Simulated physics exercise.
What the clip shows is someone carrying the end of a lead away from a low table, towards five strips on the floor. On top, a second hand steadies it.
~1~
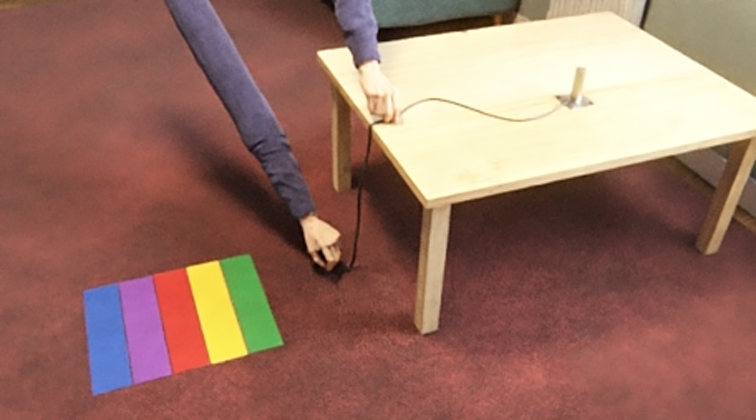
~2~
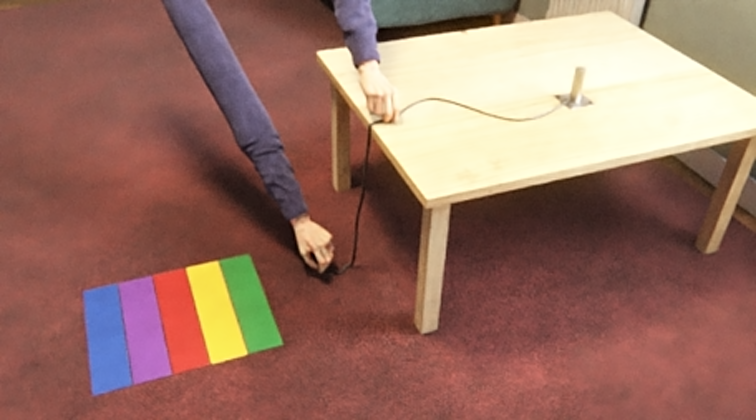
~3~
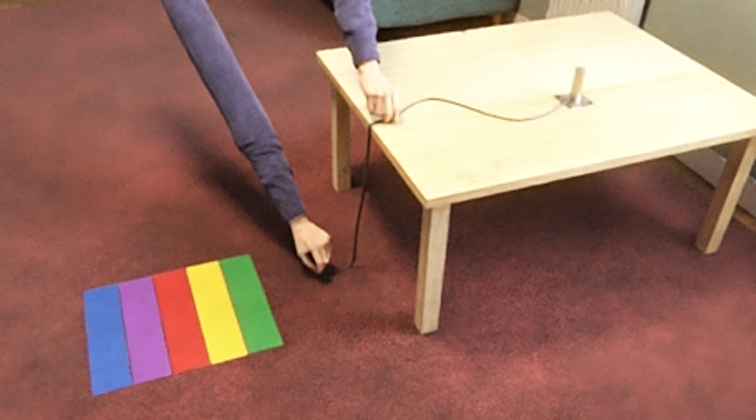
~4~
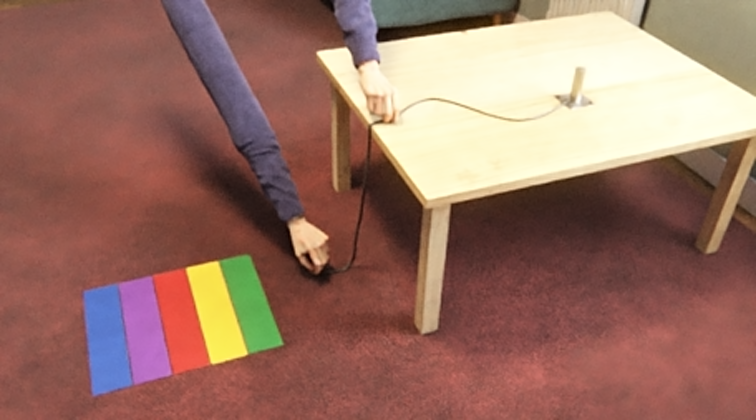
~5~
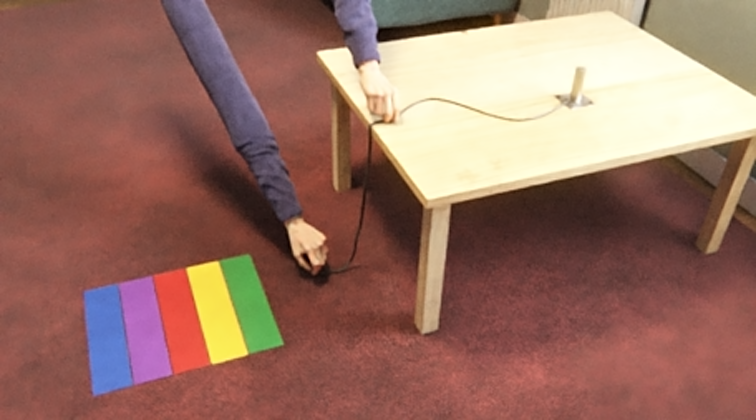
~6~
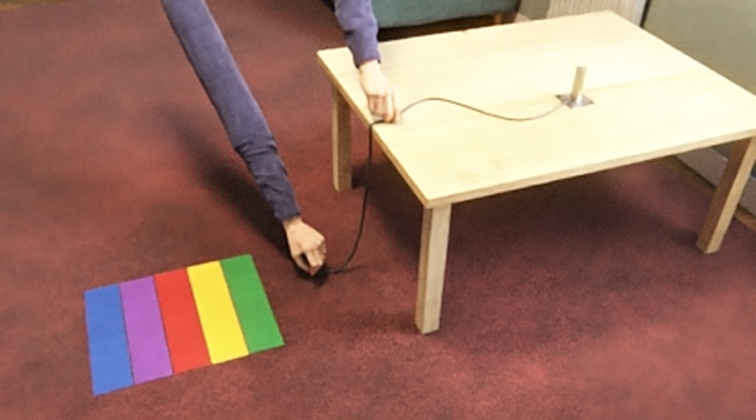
We see one hand holding a dark lead at the edge of a low wooden table while the other, near the carpet, moves the lead's end very slightly left, towards five coloured strips, from green to blue.
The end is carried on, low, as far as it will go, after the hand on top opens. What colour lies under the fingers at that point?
Red.
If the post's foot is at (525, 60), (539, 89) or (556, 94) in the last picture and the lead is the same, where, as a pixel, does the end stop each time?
Roughly (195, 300), then (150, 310), then (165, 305).
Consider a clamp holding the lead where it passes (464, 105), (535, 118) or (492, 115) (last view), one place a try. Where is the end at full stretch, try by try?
Readings in order - (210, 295), (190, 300), (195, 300).
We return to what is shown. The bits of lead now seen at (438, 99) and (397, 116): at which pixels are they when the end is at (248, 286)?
Roughly (421, 120) for one and roughly (369, 132) for the other.
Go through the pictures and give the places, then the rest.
The first frame shows end (327, 267); green (260, 331); yellow (224, 340); red (188, 350); purple (149, 359); blue (111, 370).
The second frame shows end (318, 269); lead through (549, 112) (481, 112) (418, 103) (370, 131) (363, 195) (355, 249).
The third frame shows end (316, 269).
The fourth frame shows end (314, 270); lead through (549, 113) (481, 112) (418, 103) (370, 131) (363, 195) (355, 250).
The fifth frame shows end (312, 271).
The sixth frame shows end (310, 271); lead through (549, 112) (482, 112) (418, 102) (371, 131) (366, 195) (355, 248).
Early on, end near (248, 286); over green.
Midway, end near (204, 296); over yellow.
At the end of the slack, end near (178, 303); over red. It gets as far as the red strip.
